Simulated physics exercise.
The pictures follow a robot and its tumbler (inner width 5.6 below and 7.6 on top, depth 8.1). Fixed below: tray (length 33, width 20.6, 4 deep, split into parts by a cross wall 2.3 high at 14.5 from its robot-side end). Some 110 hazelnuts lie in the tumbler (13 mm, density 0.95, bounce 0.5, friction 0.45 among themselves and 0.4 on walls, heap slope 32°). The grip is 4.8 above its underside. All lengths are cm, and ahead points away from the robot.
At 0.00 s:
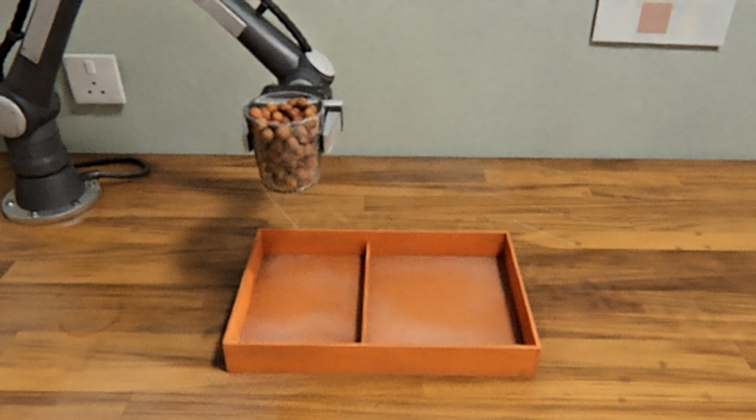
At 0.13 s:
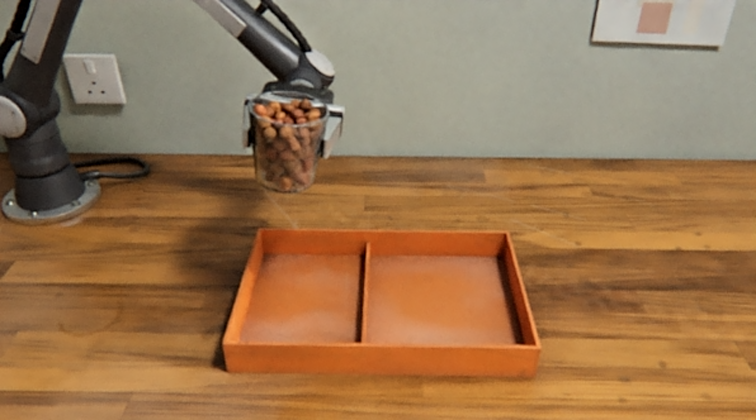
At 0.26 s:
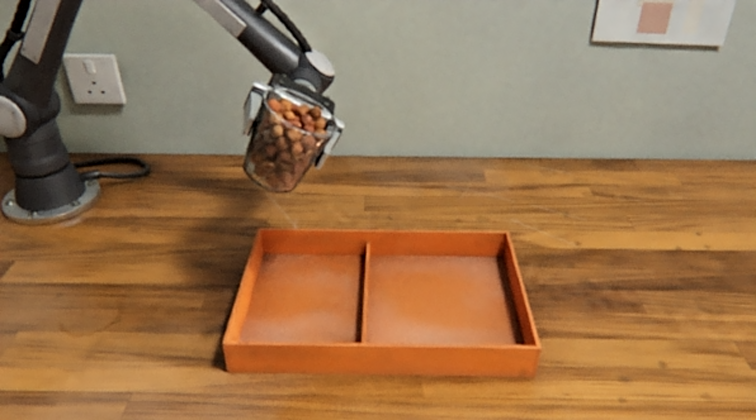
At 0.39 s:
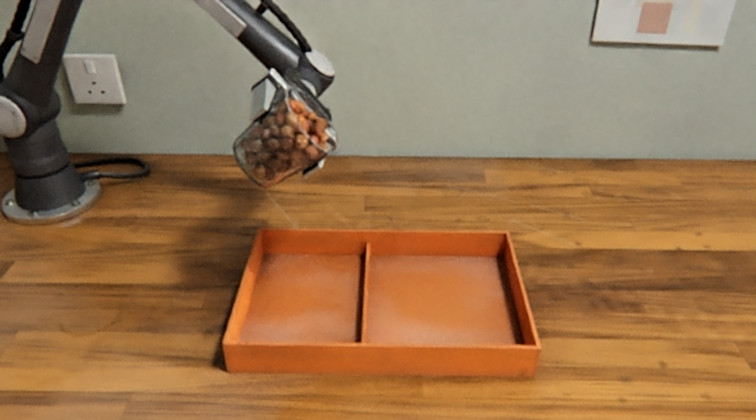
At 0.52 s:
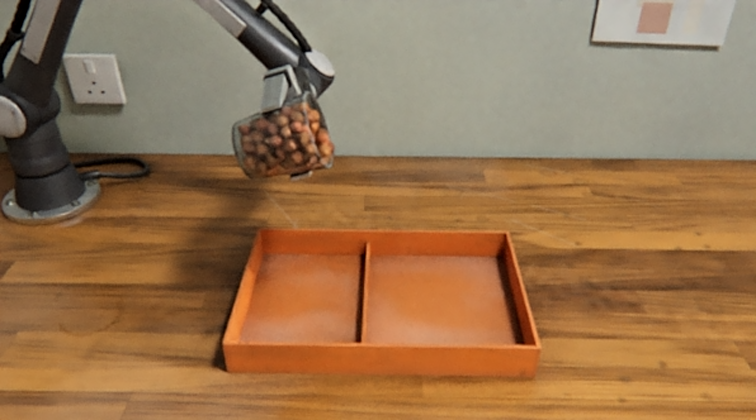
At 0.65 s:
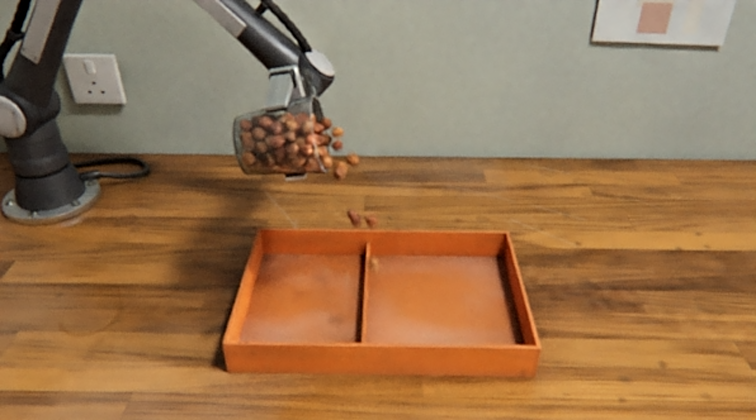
The footage shows a robot arm holding a clear tumbler full of hazelnuts above a divided orange tray on a wooden surface, tilting it steadily to the right until it is nearly sideways and several nuts tumble out.
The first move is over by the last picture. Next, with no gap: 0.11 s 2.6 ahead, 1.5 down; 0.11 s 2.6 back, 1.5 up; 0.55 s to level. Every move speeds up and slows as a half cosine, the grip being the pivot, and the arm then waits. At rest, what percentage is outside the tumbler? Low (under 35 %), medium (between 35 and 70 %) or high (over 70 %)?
Share outside the tumbler: Medium (between 35 and 70 %).
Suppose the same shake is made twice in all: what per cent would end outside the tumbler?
Then about 60 per cent.
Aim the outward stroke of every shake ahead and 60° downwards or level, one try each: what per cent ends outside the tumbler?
About 30 and 60 per cent.
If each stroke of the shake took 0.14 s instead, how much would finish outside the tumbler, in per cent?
Then about 45 per cent.
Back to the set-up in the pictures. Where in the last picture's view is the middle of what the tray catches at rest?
At about (417, 305).
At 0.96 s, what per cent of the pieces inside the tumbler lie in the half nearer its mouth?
Roughly 50 per cent.
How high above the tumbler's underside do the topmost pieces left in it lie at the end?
About 7.0 cm.
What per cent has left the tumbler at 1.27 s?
About 50 per cent by then.
By 0.96 s, tilted 75° forward, highest piece 24 above the table; 64 in the tumbler, 25 in the far-side part, 3 in the robot-side part, 22 in flight or on a rim.
By 1.27 s, tilted 15° forward, highest piece 25 above the table; 59 in the tumbler, 44 in the far-side part, 10 in the robot-side part, 1 in flight or on a rim.
By 1.62 s, level, highest piece 25 above the table; 59 in the tumbler, 46 in the far-side part, 9 in the robot-side part.
By 2.67 s, level, highest piece 25 above the table; 59 in the tumbler, 46 in the far-side part, 9 in the robot-side part.
Final count, 59 in the tumbler, 46 in the far-side part, 9 in the robot-side part. That is 48 % outside the tumbler.
